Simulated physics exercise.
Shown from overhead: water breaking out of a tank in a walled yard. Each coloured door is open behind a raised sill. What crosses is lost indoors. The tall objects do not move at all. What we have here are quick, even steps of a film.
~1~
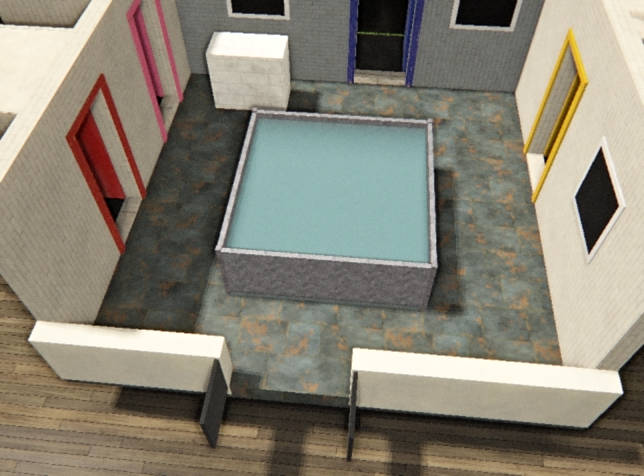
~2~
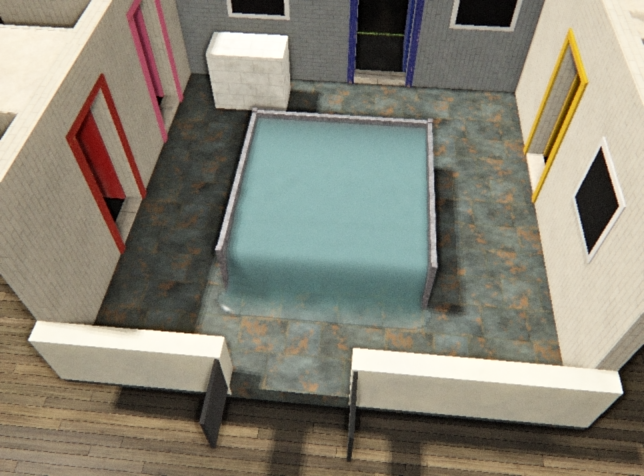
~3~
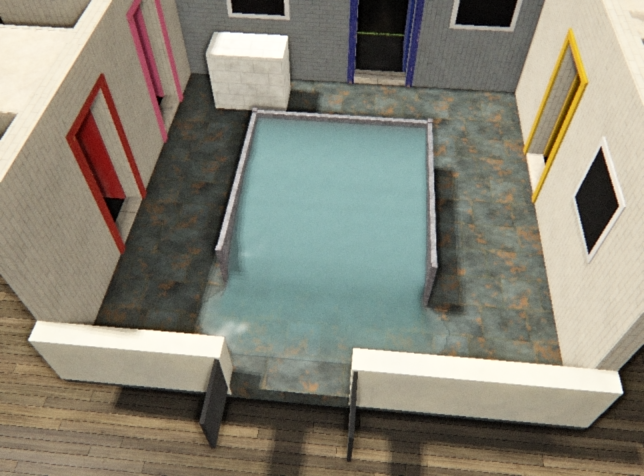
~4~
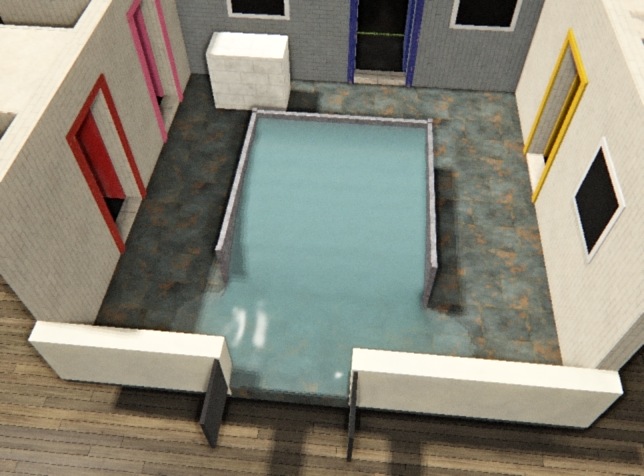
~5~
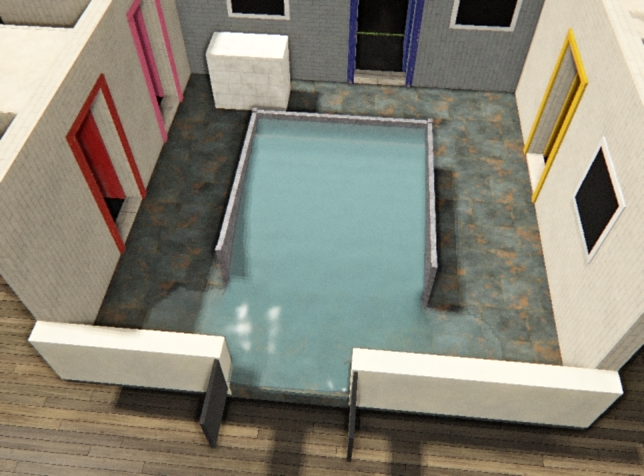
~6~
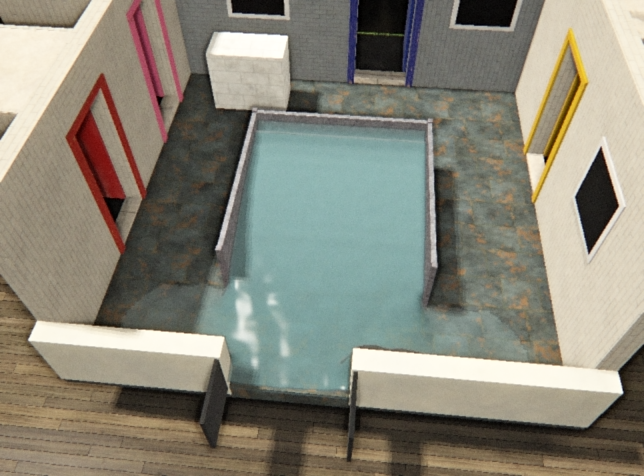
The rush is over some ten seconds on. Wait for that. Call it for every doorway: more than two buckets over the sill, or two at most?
My call: The pink door two at most; the red door more than two; the yellow door more than two; the blue door two at most.
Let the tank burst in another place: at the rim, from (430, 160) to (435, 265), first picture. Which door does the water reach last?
The door marked pink.
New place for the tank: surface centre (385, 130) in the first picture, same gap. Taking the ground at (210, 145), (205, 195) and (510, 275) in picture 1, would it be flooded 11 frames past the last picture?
As listed: Untouched, untouched, reached.
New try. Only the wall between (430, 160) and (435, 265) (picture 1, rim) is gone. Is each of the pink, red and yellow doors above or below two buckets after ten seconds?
Going door by door, pink door overflows, then red door overflows, then yellow door overflows.
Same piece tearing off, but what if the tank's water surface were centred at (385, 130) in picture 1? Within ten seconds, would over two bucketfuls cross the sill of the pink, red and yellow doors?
Going through them, pink overshoots, red overshoots and yellow overshoots.
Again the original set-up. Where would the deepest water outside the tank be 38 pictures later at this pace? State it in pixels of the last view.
Somewhere near (250, 81), I think.
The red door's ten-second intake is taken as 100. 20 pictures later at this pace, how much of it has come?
I make it 15 per cent.
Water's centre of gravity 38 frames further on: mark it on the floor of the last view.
It is near (341, 204).
A moment on, water covers 25 % of the floor; the pink door not reached, the red door not reached, the yellow door not reached, the blue door not reached.
Next, water covers 40 % of the floor; the pink door not reached, the red door wet at the sill, nothing in, the yellow door wet at the sill, nothing in, the blue door not reached.
Then, water covers 80 % of the floor; the pink door wet at the sill, nothing in, the red door under two buckets in, the yellow door wet at the sill, nothing in, the blue door not reached.
Later, water covers 95 % of the floor; the pink door wet at the sill, nothing in, the red door over two buckets in, the yellow door wet at the sill, nothing in, the blue door under two buckets in.
In the end, water covers 100 % of the floor; the pink door under two buckets in, the red door over two buckets in, the yellow door over two buckets in, the blue door under two buckets in.
